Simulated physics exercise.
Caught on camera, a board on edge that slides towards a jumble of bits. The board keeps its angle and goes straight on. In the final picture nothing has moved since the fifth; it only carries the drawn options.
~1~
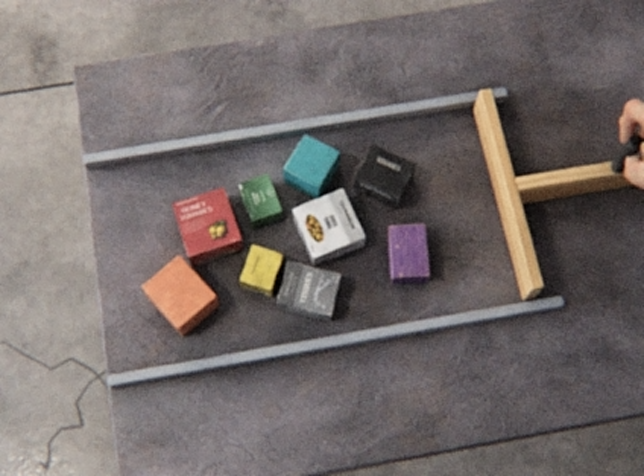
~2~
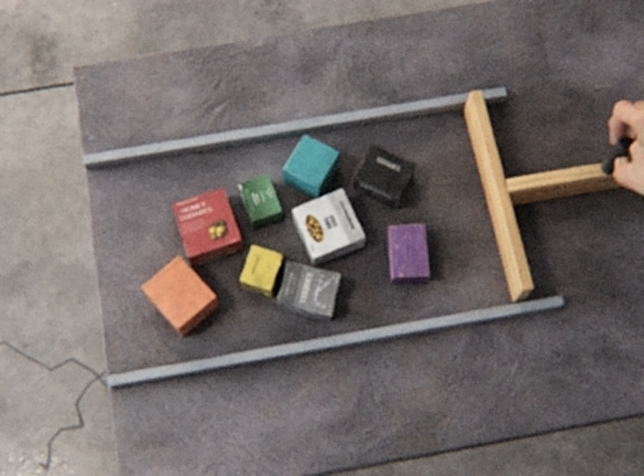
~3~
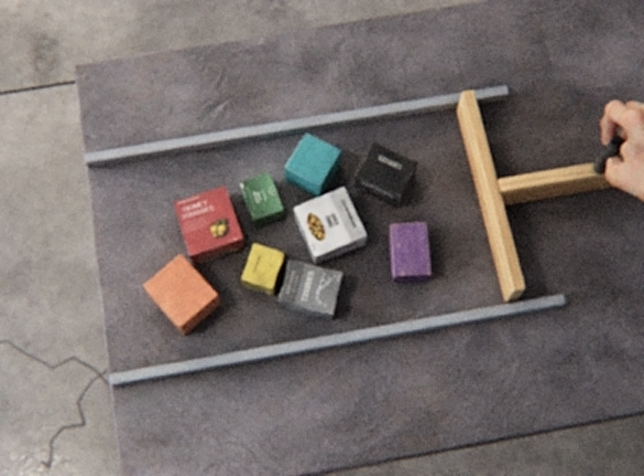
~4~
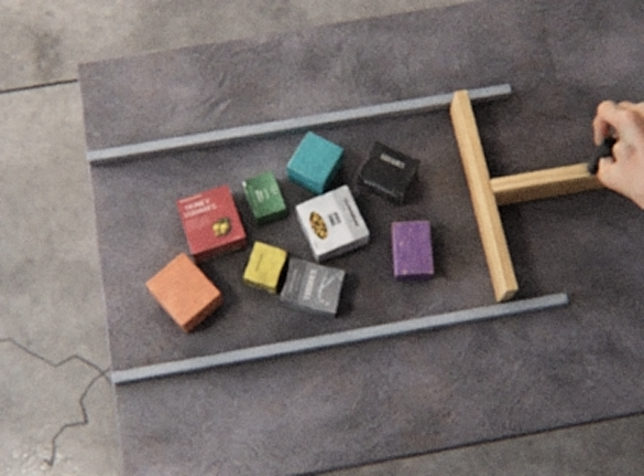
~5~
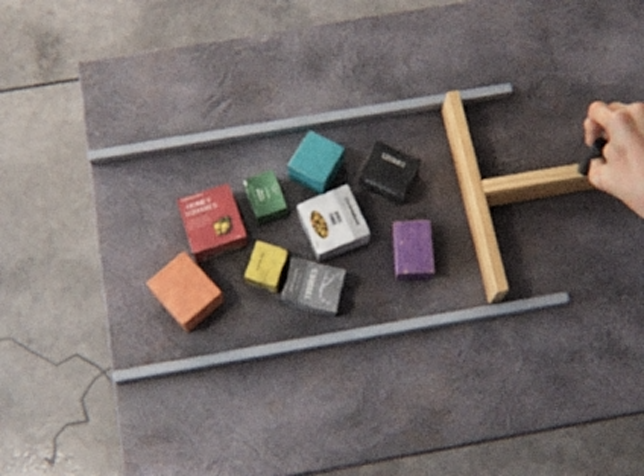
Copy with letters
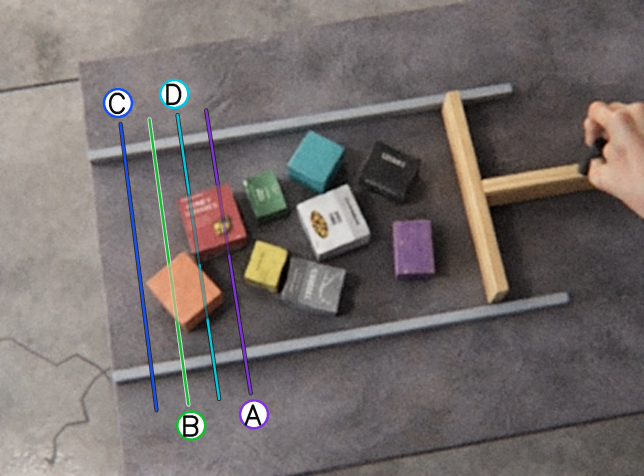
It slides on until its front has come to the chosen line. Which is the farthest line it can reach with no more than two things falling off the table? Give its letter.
It can go as far as A.
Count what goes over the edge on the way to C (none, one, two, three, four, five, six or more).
Six or more.
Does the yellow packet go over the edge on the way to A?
No.
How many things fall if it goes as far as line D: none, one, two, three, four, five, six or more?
In all, three.
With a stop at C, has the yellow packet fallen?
Yes.
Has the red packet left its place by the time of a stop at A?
Yes.
On the marked copy, A at (227, 245); B at (168, 255); C at (138, 260); D at (197, 250).
With A. Early on, board (387, 203); turquoise block (295, 161); black box (339, 178).
Further on, board (297, 218); orange block (136, 298); red packet (160, 229).
At the end, board (230, 229); orange block over the edge; red packet over the edge; two fallen.
As for the rest, B drops four; C drops six; D drops three.
